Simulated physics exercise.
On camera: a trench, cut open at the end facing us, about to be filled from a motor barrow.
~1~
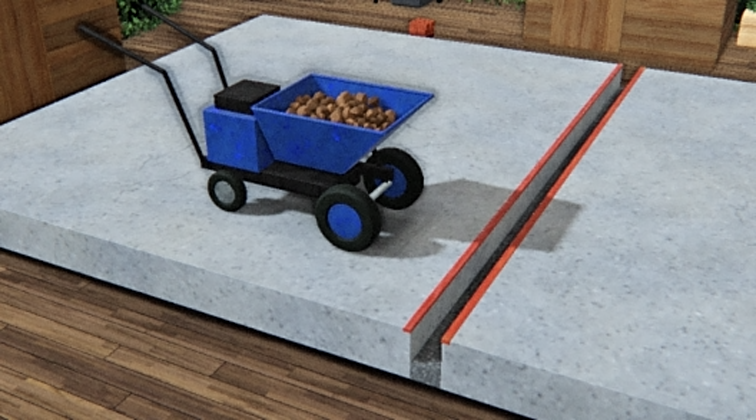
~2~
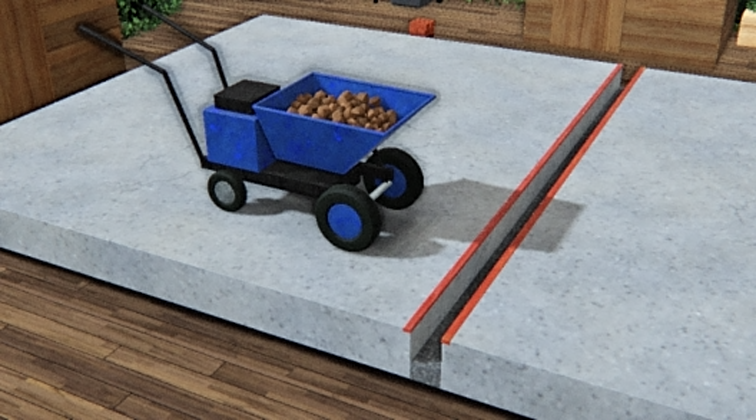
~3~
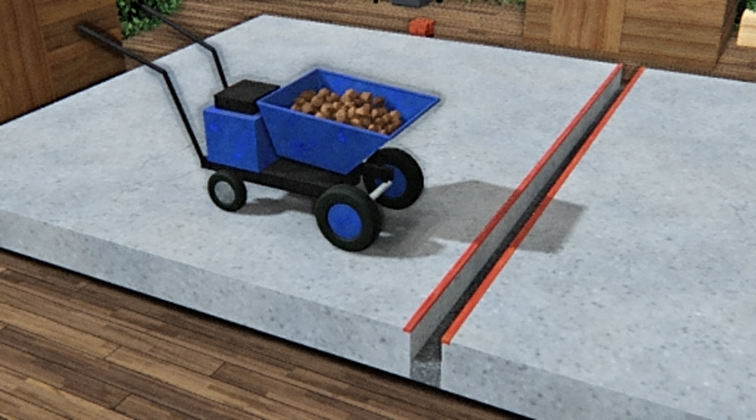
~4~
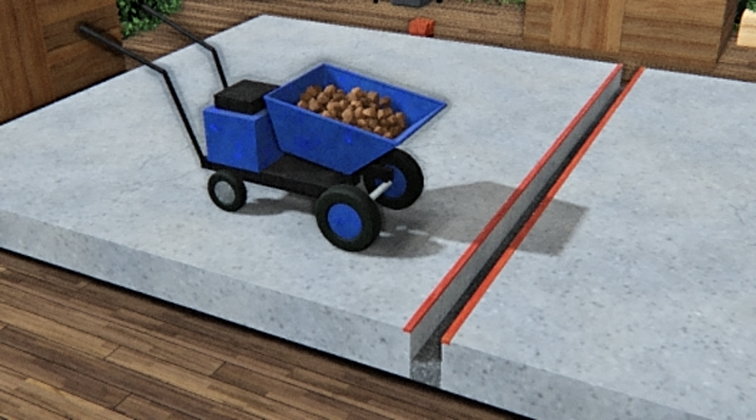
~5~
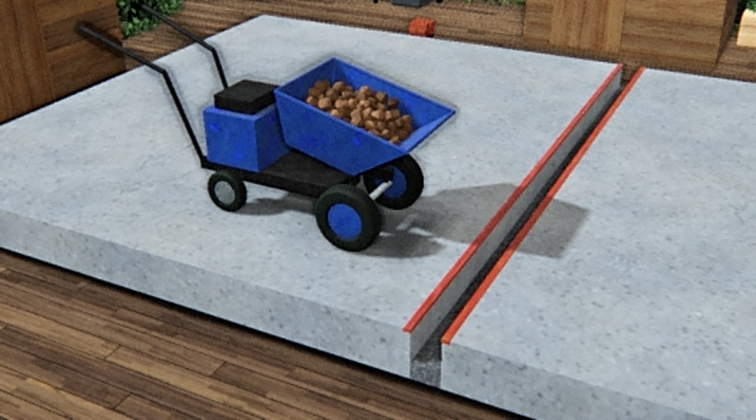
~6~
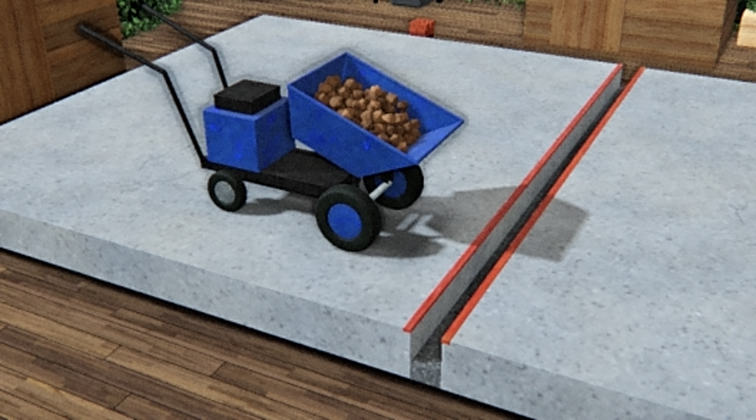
The footage shows a blue motor barrow loaded with brown clods standing on a pale speckled slab, left of a narrow red-edged trench; its skip begins level, then gradually tilts forward to the right while the wheels stay still.
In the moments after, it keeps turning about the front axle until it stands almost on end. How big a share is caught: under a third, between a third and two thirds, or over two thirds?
In the trench: Between a third and two thirds.
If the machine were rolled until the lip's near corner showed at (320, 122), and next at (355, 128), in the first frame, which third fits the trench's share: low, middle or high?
In turn: Less than a third; one to two thirds.
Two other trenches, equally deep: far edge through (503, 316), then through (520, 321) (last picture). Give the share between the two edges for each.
Near 100 % and 100 %.
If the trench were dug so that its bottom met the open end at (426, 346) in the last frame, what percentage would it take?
About 40 per cent.
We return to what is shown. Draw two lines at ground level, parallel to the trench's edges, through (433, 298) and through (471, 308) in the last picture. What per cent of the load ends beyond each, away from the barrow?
About 80 and 20 per cent.
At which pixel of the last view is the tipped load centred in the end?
Close to (493, 261).
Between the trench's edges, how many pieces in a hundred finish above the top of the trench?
Roughly 15 in a hundred.
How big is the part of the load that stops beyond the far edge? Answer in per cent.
About 25 per cent.
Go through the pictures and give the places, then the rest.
Lip of the skip (383, 134), level; top of the load (332, 109), clay clods; first edge of the trench (432, 297); far edge (470, 307), the trench under half as wide as the skip, and about as deep as wide, in the first picture.
Lip of the skip (385, 135), tipped barely; top of the load (333, 109), in the second picture.
Lip of the skip (390, 139), tipped barely; top of the load (327, 111), in the third picture.
Lip of the skip (397, 144), tipped a little; top of the load (333, 108), in the fourth picture.
Lip of the skip (407, 153), tipped a little; top of the load (341, 106), in the fifth picture.
Lip of the skip (416, 163), tipped clearly; top of the load (338, 98); first edge of the trench (432, 297); far edge (470, 307), in the sixth picture.
Just after the last frame, skip tipped steeply; every one in the skip.
A moment on, skip tipped right over; roughly two thirds in the skip; just a few short of the trench; roughly a quarter in or heaped over the trench; about a tenth beyond it; just a few falling.
Further on, skip tipped right over; roughly a quarter in the skip; just a few short of the trench; roughly half in or heaped over the trench; roughly a quarter beyond it.
When it is over, skip tipped right over; about a tenth in the skip; just a few short of the trench; roughly half in or heaped over the trench; roughly a quarter beyond it.
